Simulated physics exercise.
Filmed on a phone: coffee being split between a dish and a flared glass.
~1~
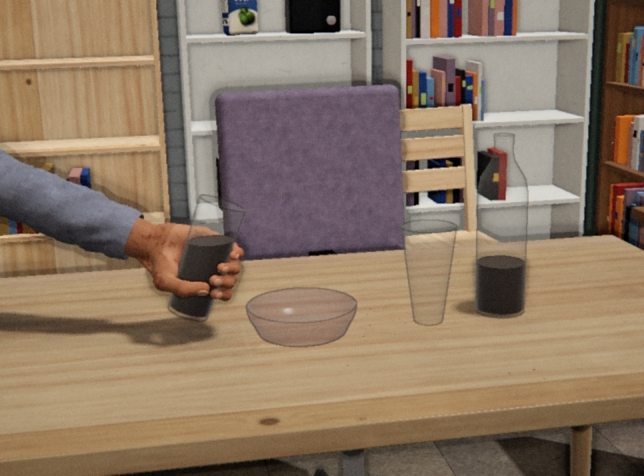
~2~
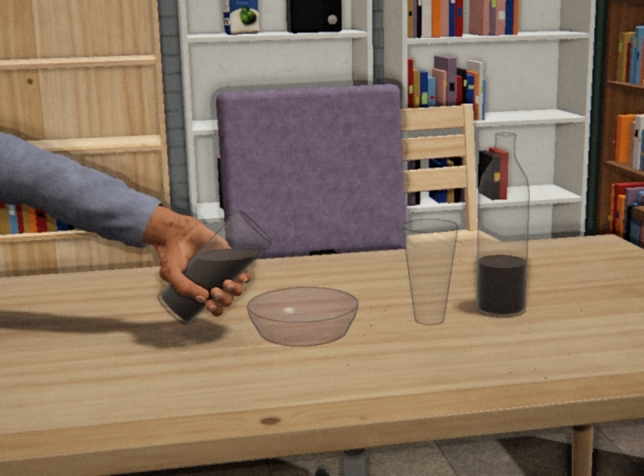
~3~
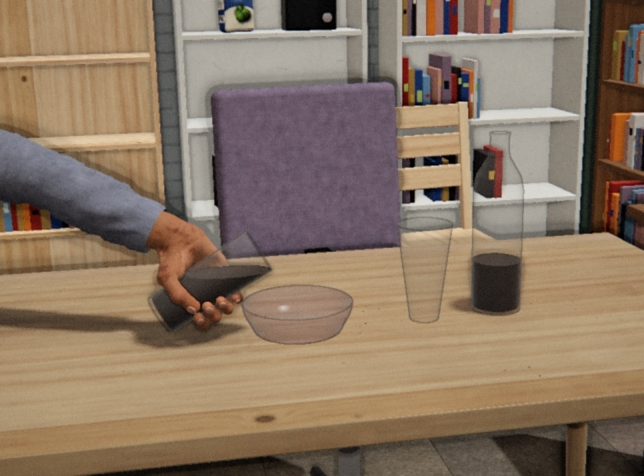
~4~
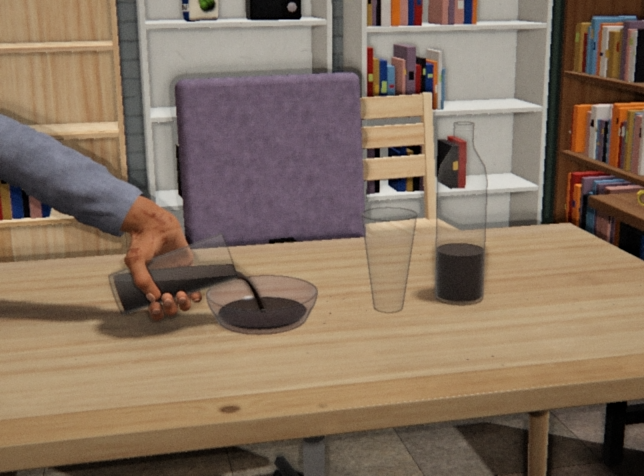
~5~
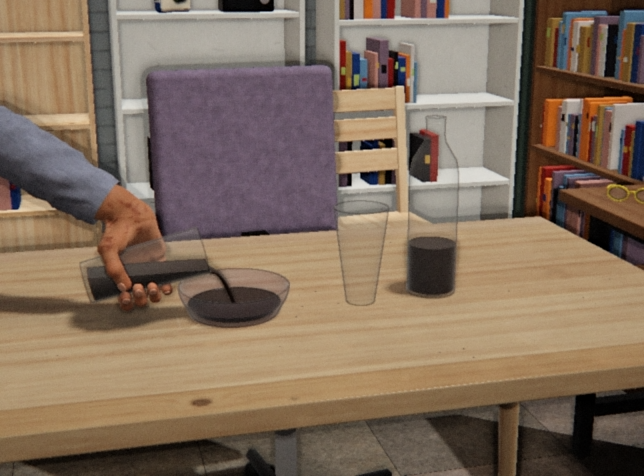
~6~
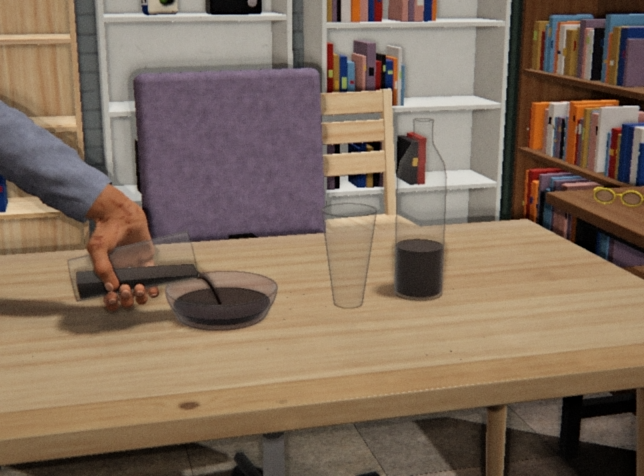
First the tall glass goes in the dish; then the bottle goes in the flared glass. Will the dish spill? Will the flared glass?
The dish: No, it does not. The flared glass: No, it does not.
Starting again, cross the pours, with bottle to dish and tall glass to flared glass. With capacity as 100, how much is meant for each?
The first would be asked to take around 50 per cent of its volume, the second around 70 per cent.
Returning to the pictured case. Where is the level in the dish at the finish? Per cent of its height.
Looks like roughly 55 percent to me.
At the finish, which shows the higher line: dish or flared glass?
In the right one.
Next, the dish is about half full.
Finally, the dish is about half full; the flared glass is nearly full.
